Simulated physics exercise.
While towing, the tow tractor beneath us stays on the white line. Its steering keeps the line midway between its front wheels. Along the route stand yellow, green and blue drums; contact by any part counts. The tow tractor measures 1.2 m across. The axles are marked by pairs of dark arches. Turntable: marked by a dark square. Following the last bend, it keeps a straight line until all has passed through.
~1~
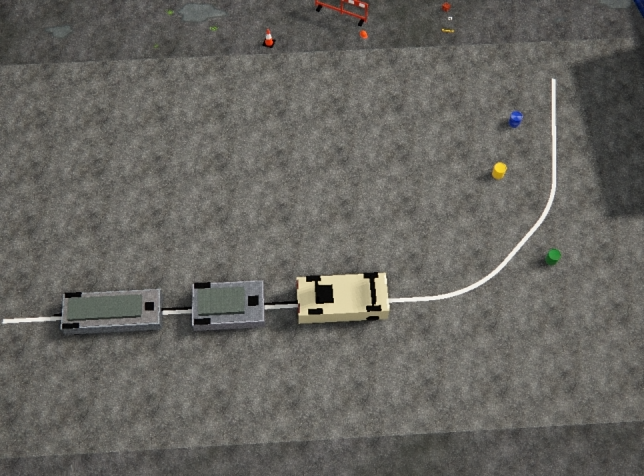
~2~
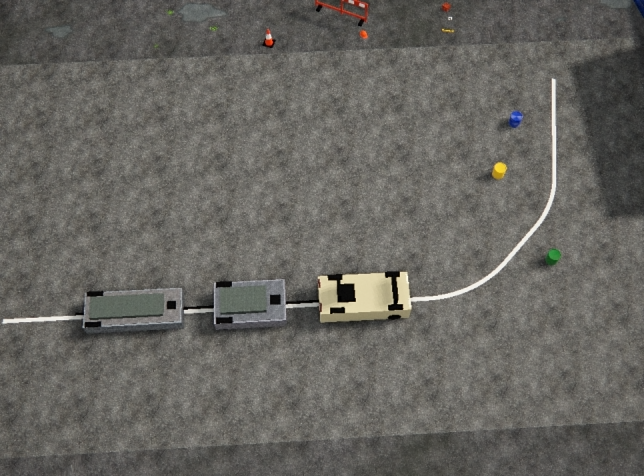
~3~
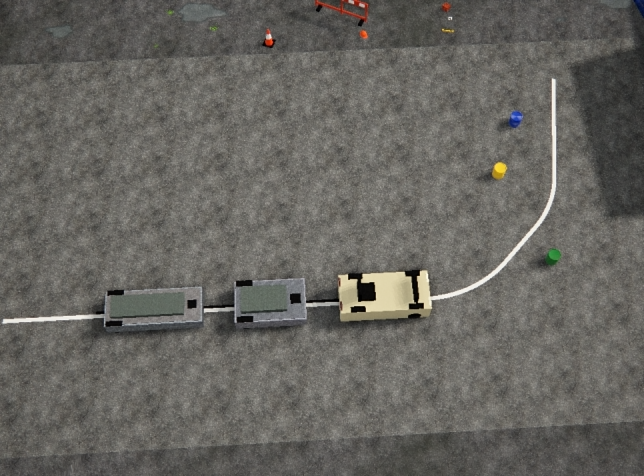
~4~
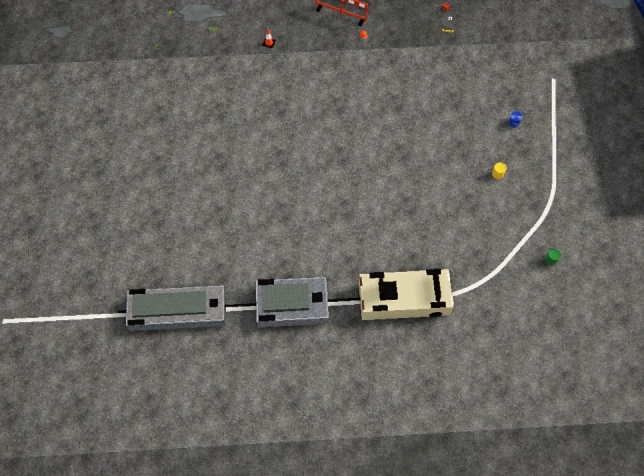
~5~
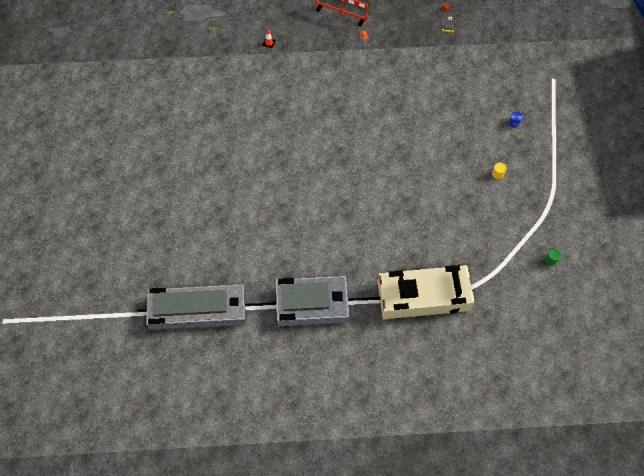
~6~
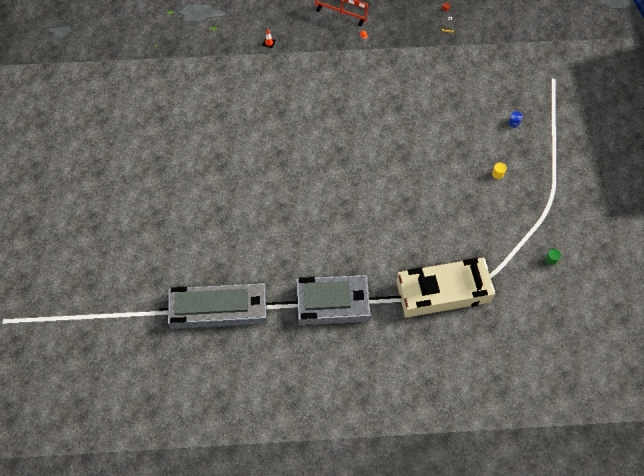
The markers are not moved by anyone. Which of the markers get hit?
Yellow: Not hit; green: Not hit; blue: Not hit.
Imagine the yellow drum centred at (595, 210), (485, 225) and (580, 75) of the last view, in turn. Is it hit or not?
Place one: No contact; place two: Contact; place three: No contact.
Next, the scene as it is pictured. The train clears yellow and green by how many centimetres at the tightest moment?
For yellow it's 10, for green it's 15.
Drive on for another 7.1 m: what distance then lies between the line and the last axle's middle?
Axle-to-line distance: Approx. 35 cm.
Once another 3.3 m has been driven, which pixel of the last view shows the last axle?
Somewhere around pixel (284, 299).
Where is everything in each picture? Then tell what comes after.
The first frame shows nose (382, 292); last axle (72, 310); still straight; yellow (499, 171), green (553, 258), blue (515, 120); 2 trailers.
The second frame shows nose (404, 291); last axle (94, 309); still straight.
The third frame shows nose (424, 290); last axle (115, 308); still straight.
The fourth frame shows nose (446, 288); last axle (137, 307); still straight.
The fifth frame shows nose (465, 284); last axle (157, 306); turned 3°.
The sixth frame shows nose (485, 276); last axle (179, 305); turned 7°; yellow (499, 171), green (553, 258), blue (515, 120).
After another 2.3 m, the last axle is at (252, 301) of the last picture, 5 cm off the line; green has been passed with 15 cm to spare.
After another 13.4 m, the last axle is at (527, 173) of the last picture, 100 cm off the line; yellow has been passed with 10 cm to spare.
After another 15.8 m, the last axle is at (545, 116) of the last picture, 45 cm off the line; blue has been passed with 15 cm to spare.
After another 17.9 m, the last axle is at (552, 67) of the last picture, 20 cm off the line; 0 of 3 struck in all.
